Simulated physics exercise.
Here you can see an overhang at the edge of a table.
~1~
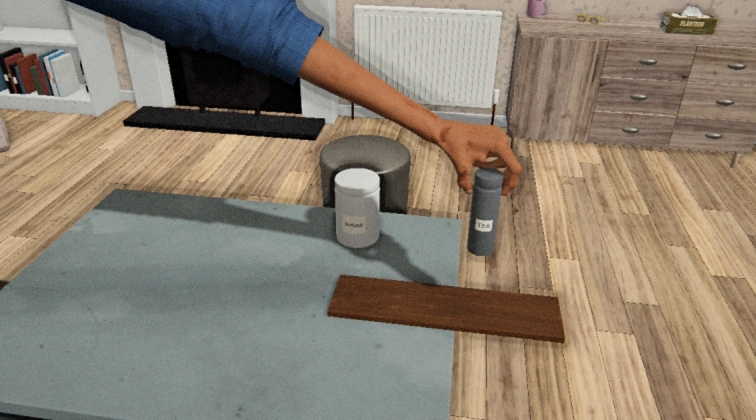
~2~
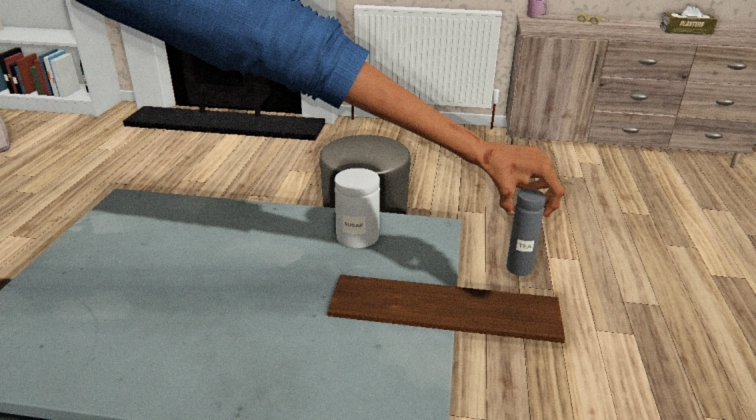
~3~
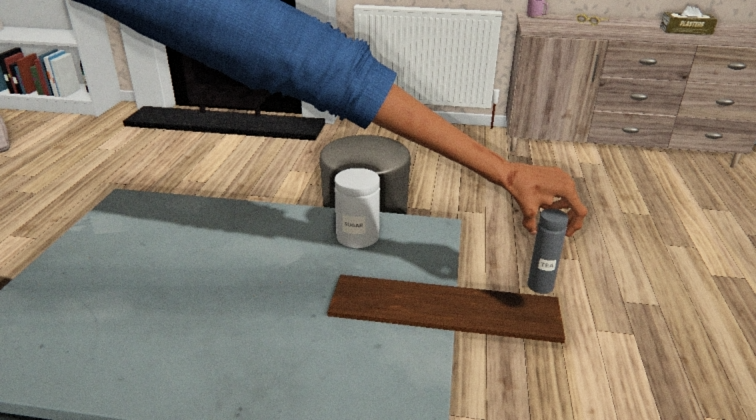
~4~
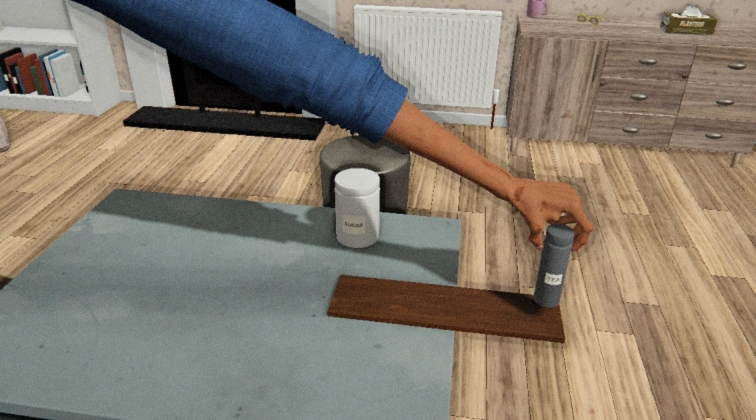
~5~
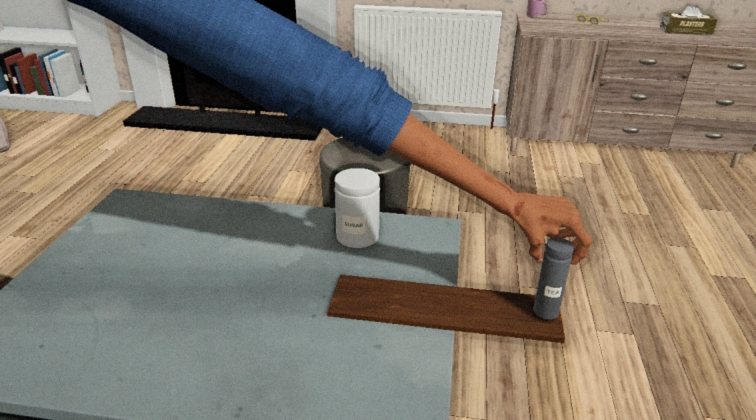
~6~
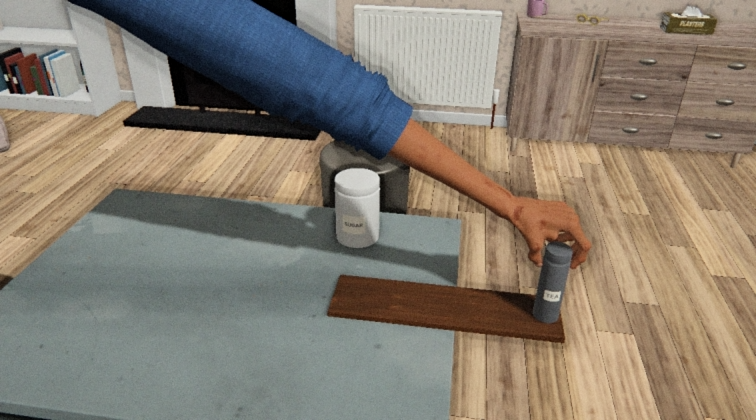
In a living room, a hand lowering a grey shaker onto the far right end of a brown plank overhanging a table.
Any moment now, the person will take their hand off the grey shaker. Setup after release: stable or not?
Watch it - it plunges off the end.
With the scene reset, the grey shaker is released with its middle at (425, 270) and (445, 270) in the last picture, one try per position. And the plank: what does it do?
In case one it stays where it is, while in case two it stays where it is.
Then, 0.60 s on from there, grey shaker and brown plank now down on the floor or falling.
Then, 0.80 s on from there, things are still on the move.
In the end, down on the floor or falling, grey shaker and brown plank; white jar unmoved. The plank comes down.
